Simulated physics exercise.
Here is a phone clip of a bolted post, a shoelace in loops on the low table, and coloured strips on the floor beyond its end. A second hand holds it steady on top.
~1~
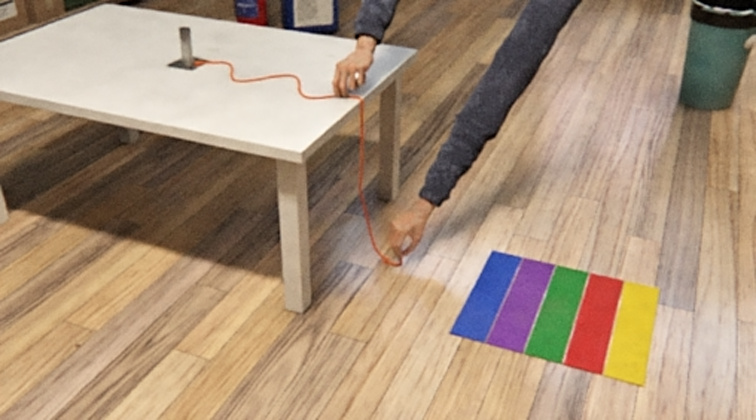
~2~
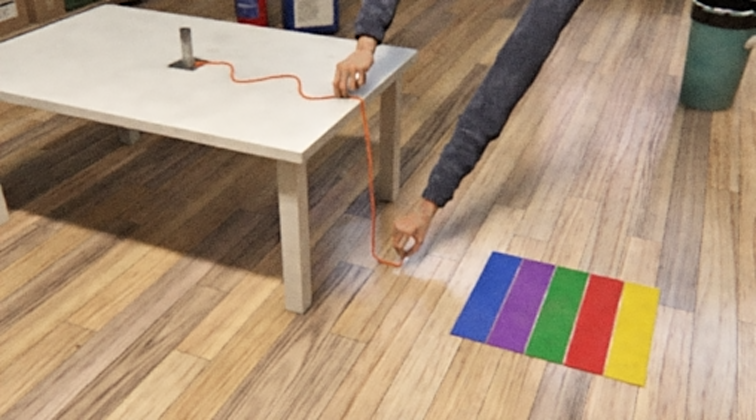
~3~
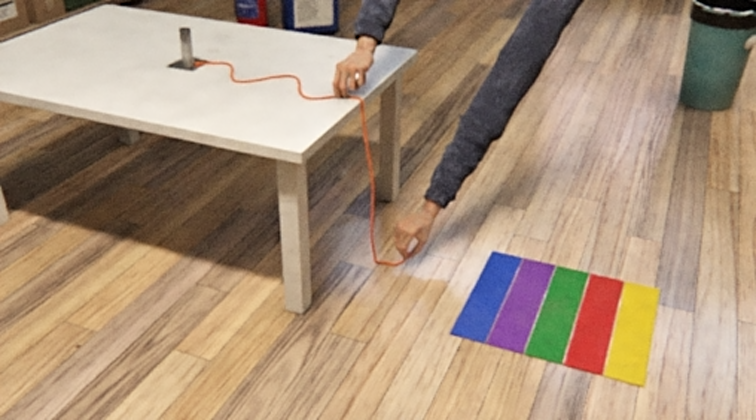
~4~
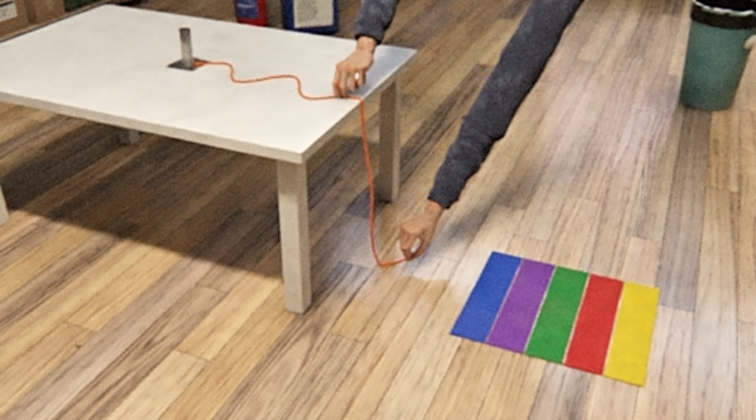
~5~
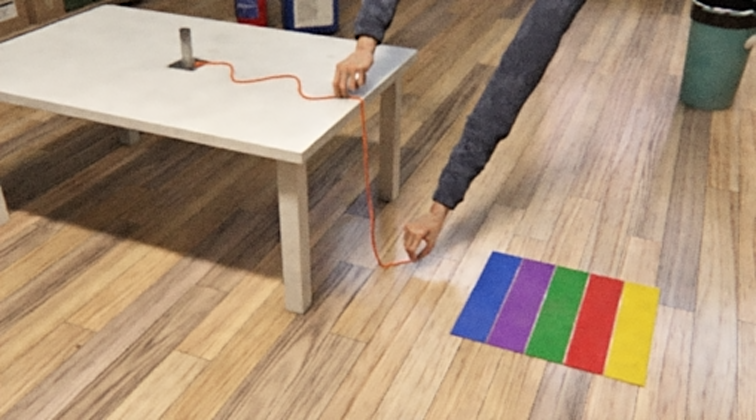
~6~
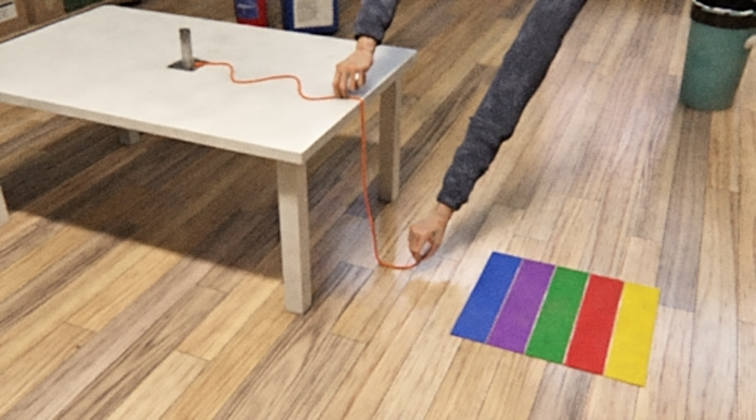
An orange shoelace hung over the edge of a low white table while one hand held it there and another drew its lower end slightly right along the floor, toward the coloured strips.
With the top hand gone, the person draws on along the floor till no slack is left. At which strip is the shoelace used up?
At the red one.
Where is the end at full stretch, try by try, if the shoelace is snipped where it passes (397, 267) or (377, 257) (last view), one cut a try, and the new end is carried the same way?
Try 1: (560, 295); try 2: (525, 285).
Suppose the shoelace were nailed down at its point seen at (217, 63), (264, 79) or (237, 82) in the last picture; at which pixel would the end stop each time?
Roughly (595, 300), (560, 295) and (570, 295), in that order.
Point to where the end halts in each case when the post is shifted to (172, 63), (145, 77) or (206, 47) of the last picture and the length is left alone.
You'd find it around (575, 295), then (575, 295), and finally (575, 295).
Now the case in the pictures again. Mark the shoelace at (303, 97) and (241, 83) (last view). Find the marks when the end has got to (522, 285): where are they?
(364, 109) and (272, 81), approximately.
Early on, end near (522, 285); over purple.
Midway, end near (571, 296); over green.
At the end of the slack, end near (601, 304); over red. Over red.
